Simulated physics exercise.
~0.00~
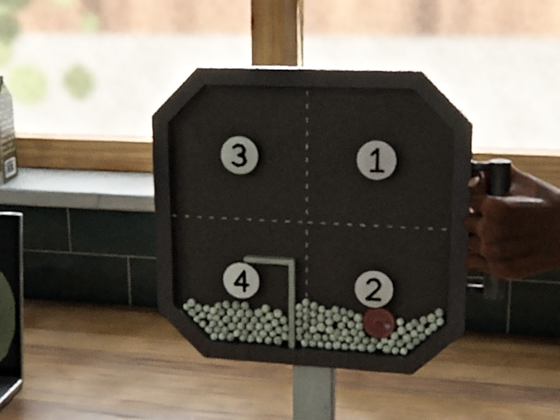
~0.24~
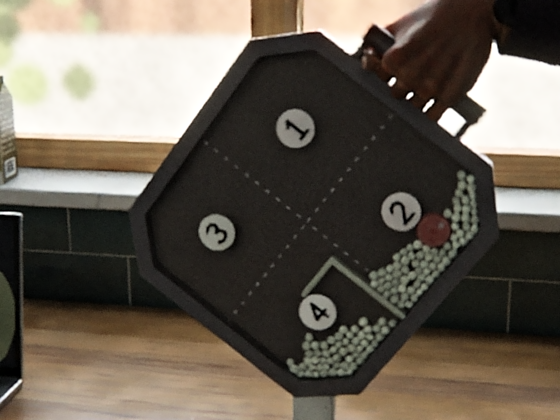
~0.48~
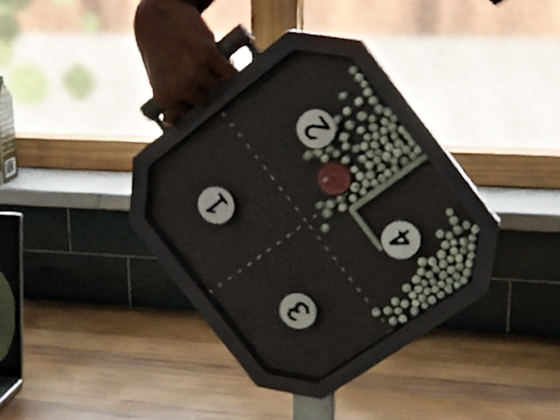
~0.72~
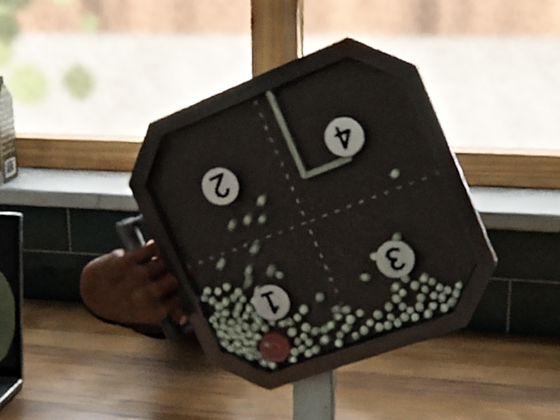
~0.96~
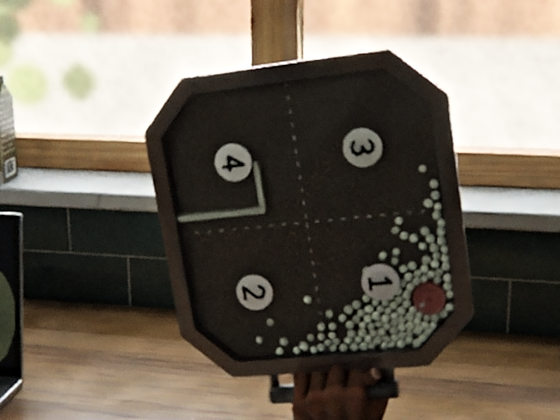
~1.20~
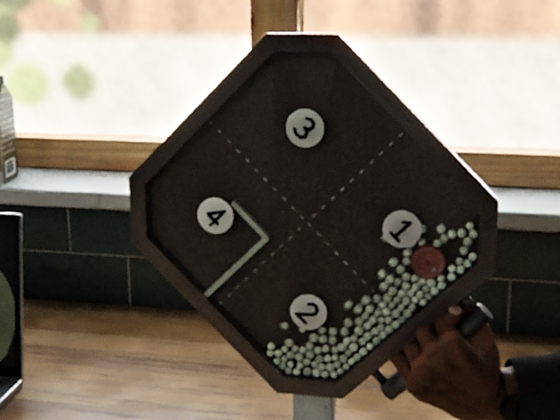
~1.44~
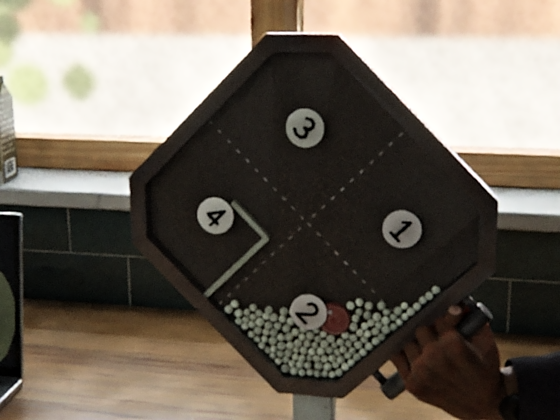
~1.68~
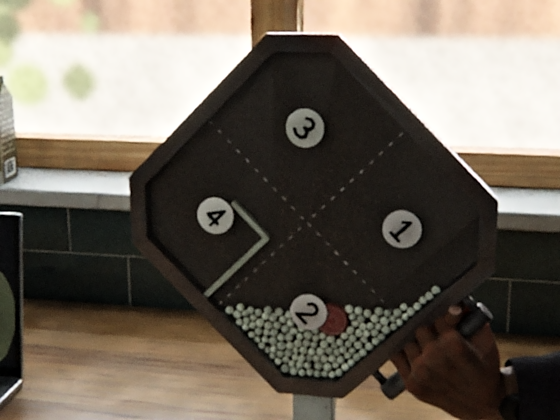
An octagonal, clear-fronted box of small pale balls and a red disc is turned anticlockwise by a hand on its handle, sending the contents tumbling through the quarters, until it stops tilted with the balls settled along the bottom and the disc resting among them beside the number two.
